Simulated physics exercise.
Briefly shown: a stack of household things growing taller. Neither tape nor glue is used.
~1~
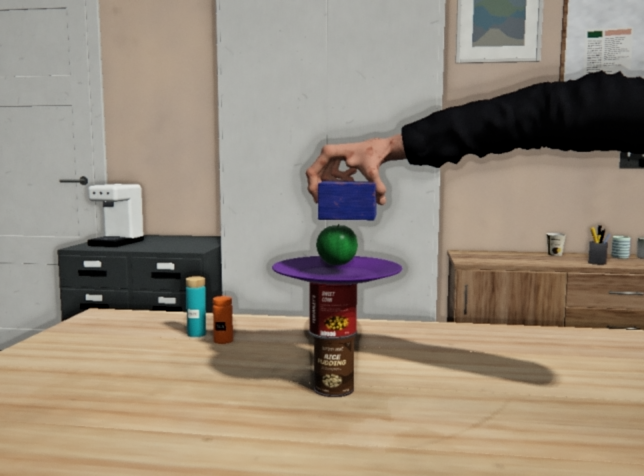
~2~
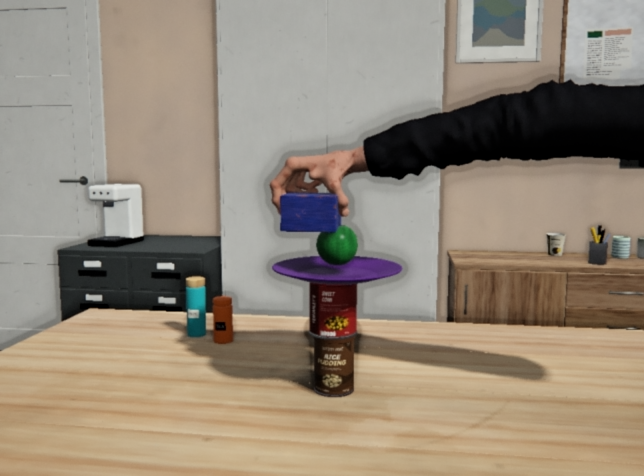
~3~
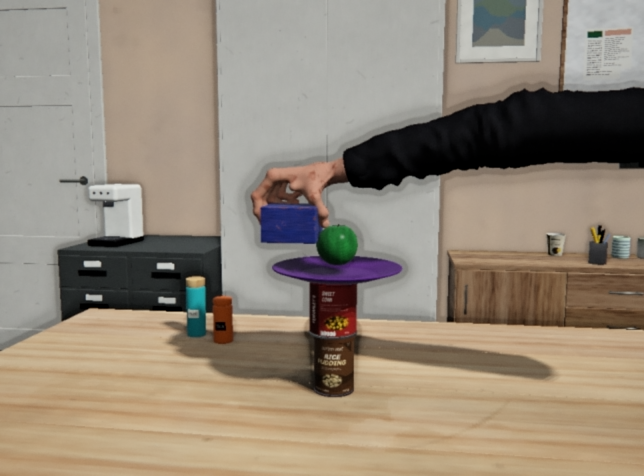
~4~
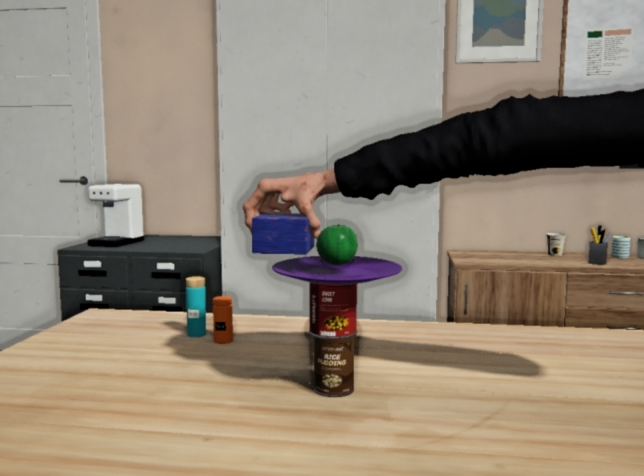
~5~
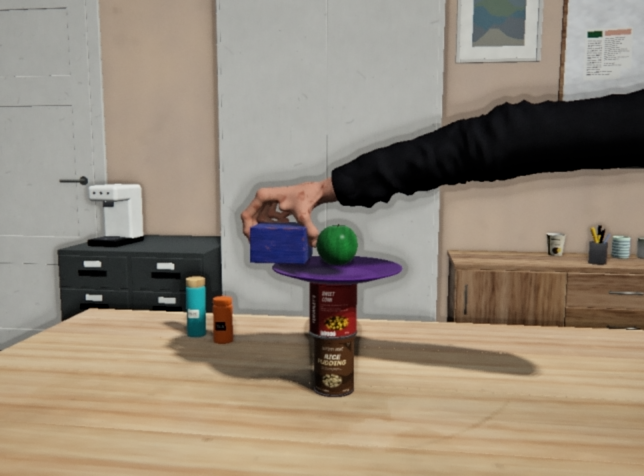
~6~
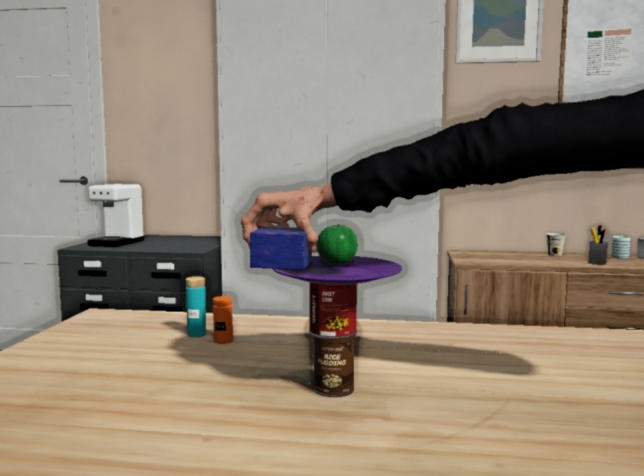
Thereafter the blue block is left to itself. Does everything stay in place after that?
Yes - honestly, the pile stays standing just fine.
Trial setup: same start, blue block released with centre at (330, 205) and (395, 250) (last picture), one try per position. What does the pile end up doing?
First try: The pile topples; second try: It stands firm.
Then, 0.20 s later than the last frame, all is still.
Then, 0.60 s later than the last frame, blue block resting near (282, 248).
When it is over, all 7 as before. End places, in pixels of the last picture, blue block near (282, 248). The pile holds.
